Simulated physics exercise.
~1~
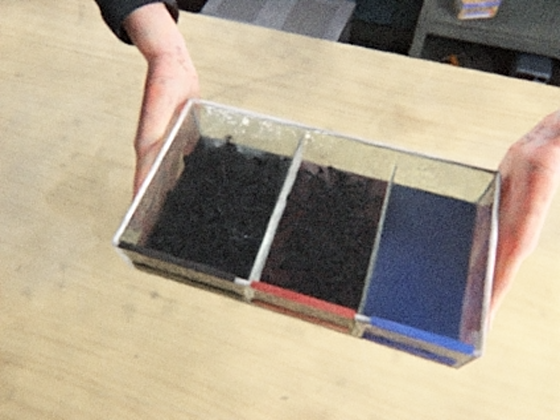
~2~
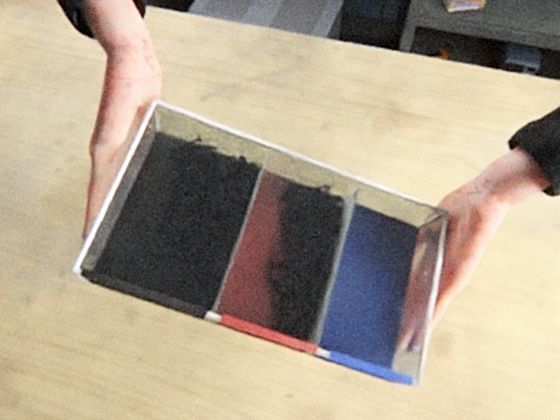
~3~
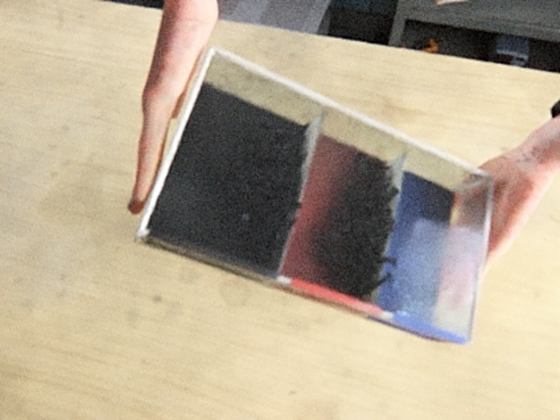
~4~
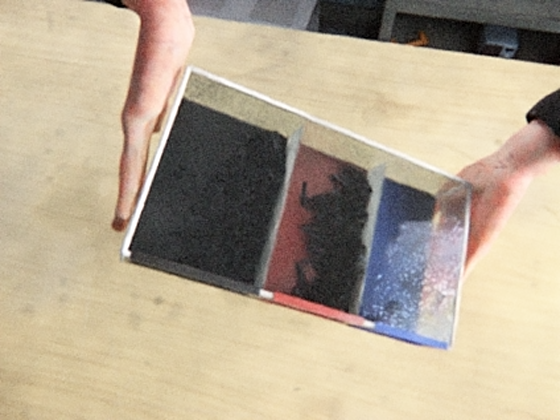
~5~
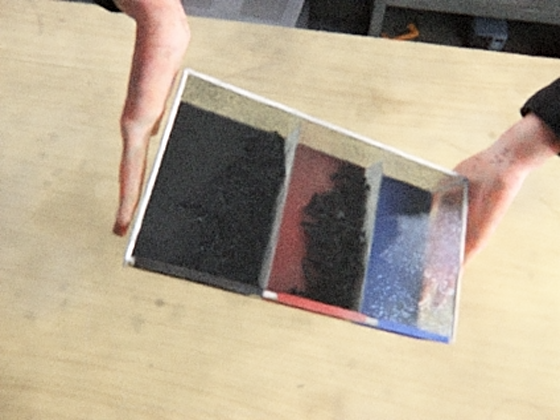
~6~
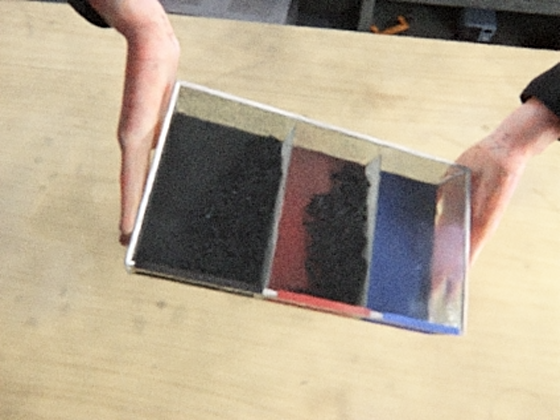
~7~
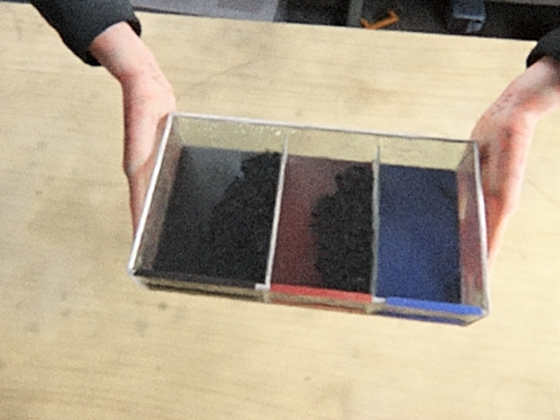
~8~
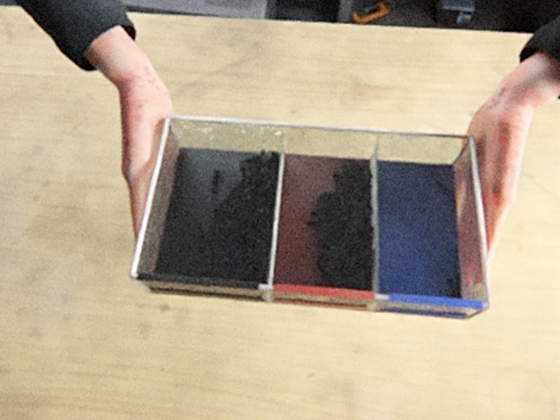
Hands tilting a clear-lidded box of black screws to the right, then levelling it, leaving screws mostly in black and red sections.
